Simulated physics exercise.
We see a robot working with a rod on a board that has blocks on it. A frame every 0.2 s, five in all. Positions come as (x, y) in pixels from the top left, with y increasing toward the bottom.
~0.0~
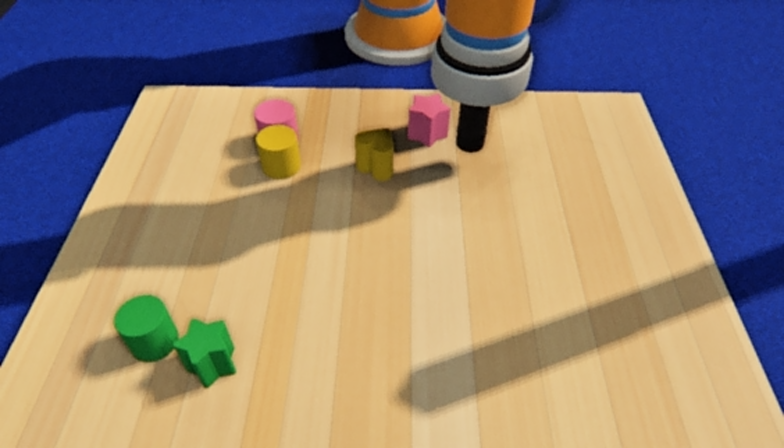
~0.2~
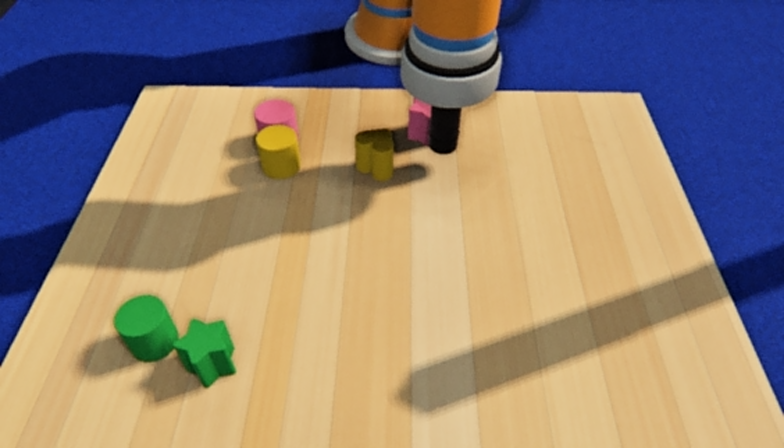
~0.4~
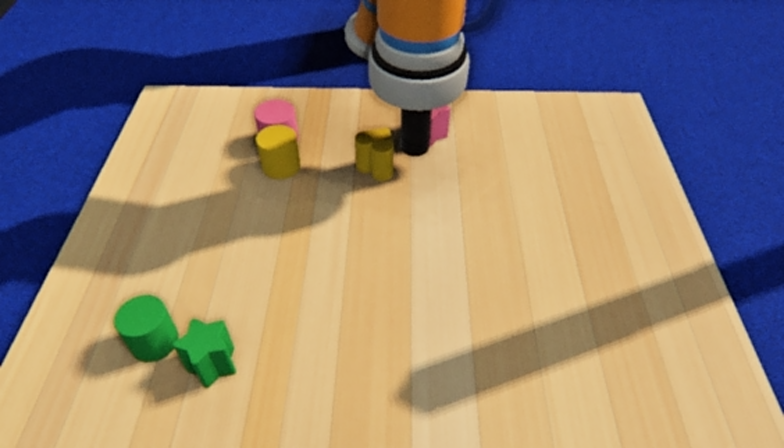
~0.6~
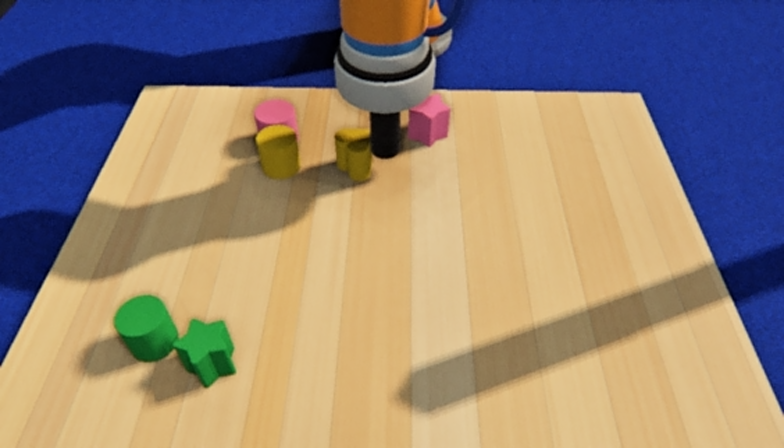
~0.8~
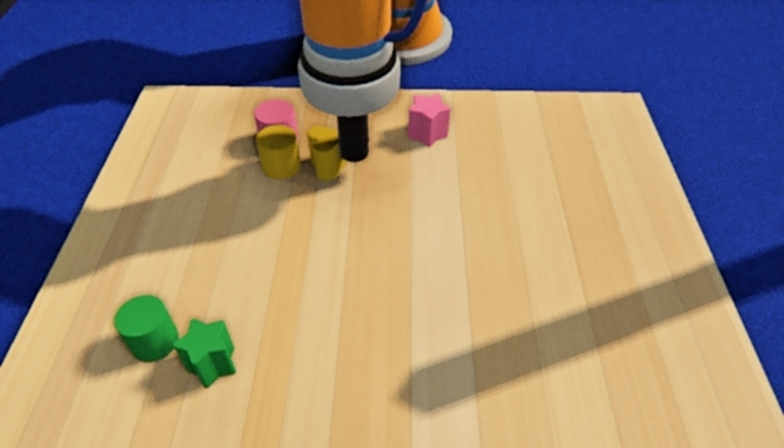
An orange and grey robot arm with a black rod works at the far edge of a pale striped wooden board on blue cloth, seen from above at an angle. Pink and yellow cylinders and a yellow heart sit left of a pink star, with a green cylinder and star nearer at left. The rod slides left past the pink star, then pushes the heart left beside the yellow cylinder.
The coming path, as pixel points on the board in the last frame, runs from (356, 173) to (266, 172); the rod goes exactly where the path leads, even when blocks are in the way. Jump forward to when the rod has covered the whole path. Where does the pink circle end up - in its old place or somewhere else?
That block is shifted.
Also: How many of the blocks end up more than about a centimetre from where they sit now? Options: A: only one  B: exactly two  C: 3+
Option C.
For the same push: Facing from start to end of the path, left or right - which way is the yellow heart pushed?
The answer is right.
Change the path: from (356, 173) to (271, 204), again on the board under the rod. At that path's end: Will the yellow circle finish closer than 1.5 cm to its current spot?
My answer is yes.
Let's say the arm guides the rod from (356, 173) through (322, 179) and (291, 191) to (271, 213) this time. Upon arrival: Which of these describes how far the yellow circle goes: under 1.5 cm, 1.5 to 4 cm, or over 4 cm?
Its final spot will lie 1.5 to 4 cm from the current one.
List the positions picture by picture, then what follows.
The first frame shows tip of the rod (470, 145), middles of tops, pink circle (274, 111), yellow circle (276, 137), yellow heart (376, 139).
The second frame shows rod (443, 146), nothing pushed.
The third frame shows rod (415, 148), nothing pushed.
The fourth frame shows rod (385, 151), yellow heart (355, 138).
The fifth frame shows rod (354, 154), pink circle (274, 111), yellow circle (276, 137), yellow heart (325, 137).
On the path given first. Halfway along, rod (308, 154); pink circle (269, 107); yellow circle (250, 134); yellow heart (286, 130), turned 20° clockwise.
At the end, rod (262, 153); pink circle (263, 98); yellow circle (220, 128); yellow heart (261, 123), turned 55° clockwise.
